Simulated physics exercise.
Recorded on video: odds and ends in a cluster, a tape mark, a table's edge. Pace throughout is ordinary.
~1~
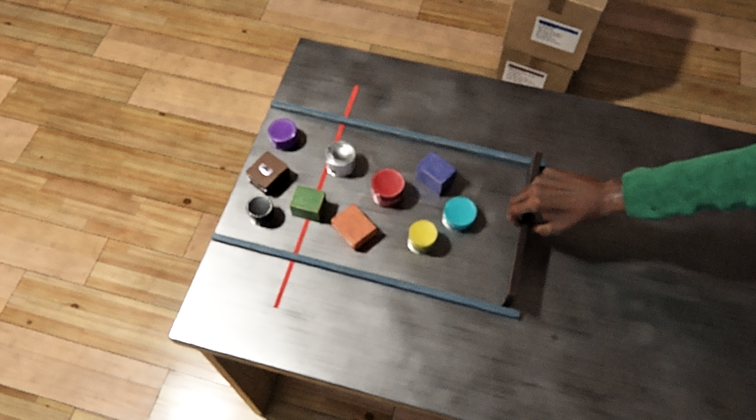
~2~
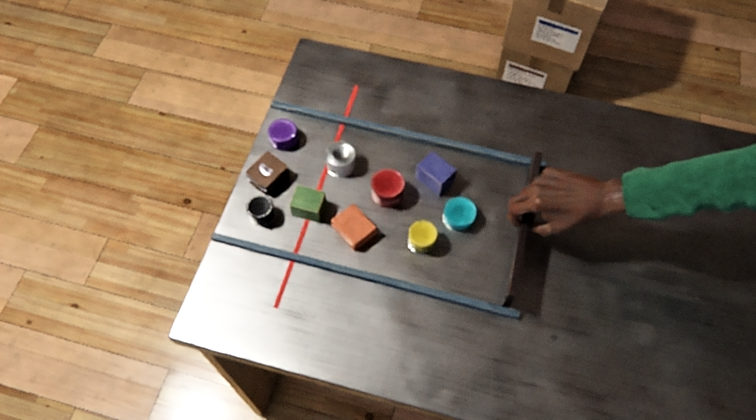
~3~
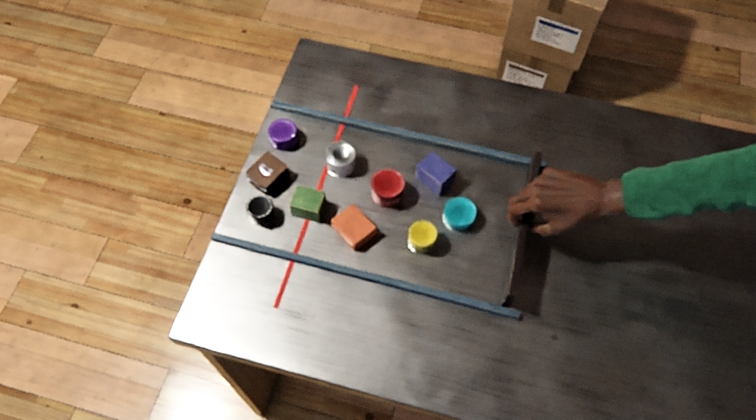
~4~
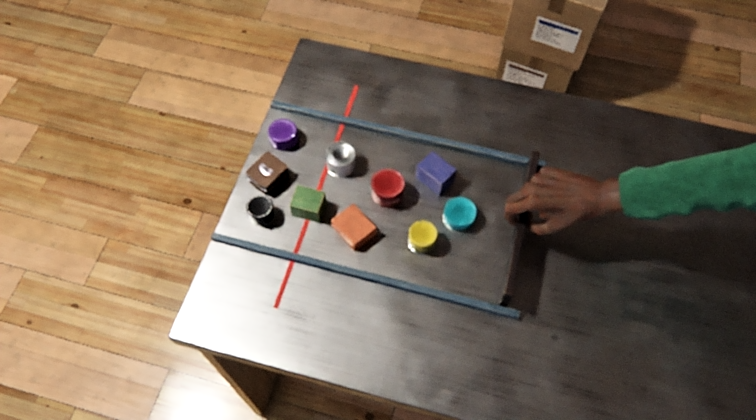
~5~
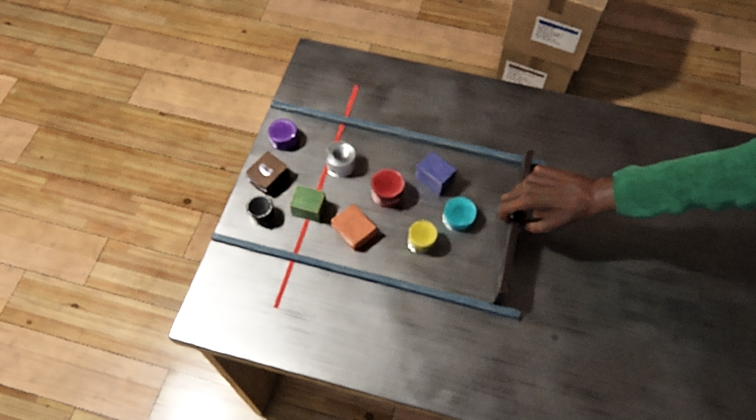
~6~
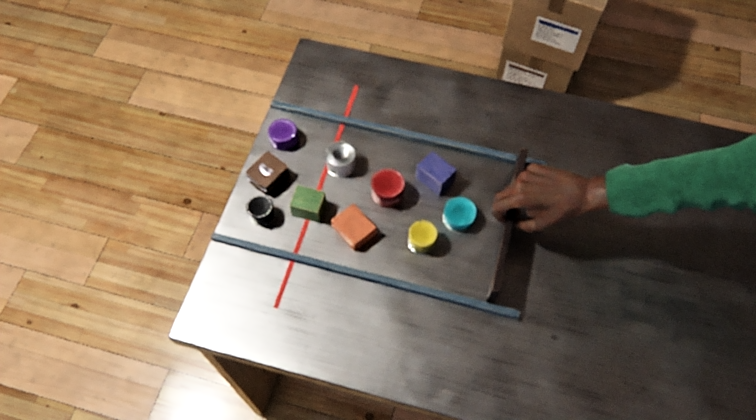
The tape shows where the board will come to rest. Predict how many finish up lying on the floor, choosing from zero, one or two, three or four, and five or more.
My prediction is zero.
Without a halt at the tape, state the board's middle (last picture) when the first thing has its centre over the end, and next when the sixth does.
At (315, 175) for the first, at (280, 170) for the sixth.
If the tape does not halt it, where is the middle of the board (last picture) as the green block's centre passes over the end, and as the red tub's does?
The middle is at (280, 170) when it's the green block, and at (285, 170) when it's the red tub.
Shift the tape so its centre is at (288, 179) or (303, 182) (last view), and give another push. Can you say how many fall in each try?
You'd find 2 and then 2 on the floor.
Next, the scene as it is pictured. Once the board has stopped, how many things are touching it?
It adds up to 4.
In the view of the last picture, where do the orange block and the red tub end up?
The orange block settles near (280, 228); as for the red tub, near (278, 164).
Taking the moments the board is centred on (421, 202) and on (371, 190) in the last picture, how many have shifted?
Answer - first 4, then 6.
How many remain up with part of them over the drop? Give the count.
The count is 2.
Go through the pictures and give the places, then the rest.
In the first frame, purple lid (283, 134); brown case (268, 174); black pot (261, 211); board (523, 227); tape (320, 186).
In the second frame, brown case (268, 174); white tin (341, 159).
In the third frame, black pot (261, 211); yellow tin (423, 238).
In the fourth frame, purple lid (283, 135); red tub (388, 188).
In the fifth frame, brown case (268, 174); turquoise pot (460, 215).
In the sixth frame, purple lid (283, 135); brown case (268, 174); black pot (261, 211); board (508, 223); tape (320, 186).
Early on, none off yet; purple lid at rest near (283, 135); brown case at rest near (268, 174); black pot at rest near (261, 211).
Finally, the number that fall off is zero.
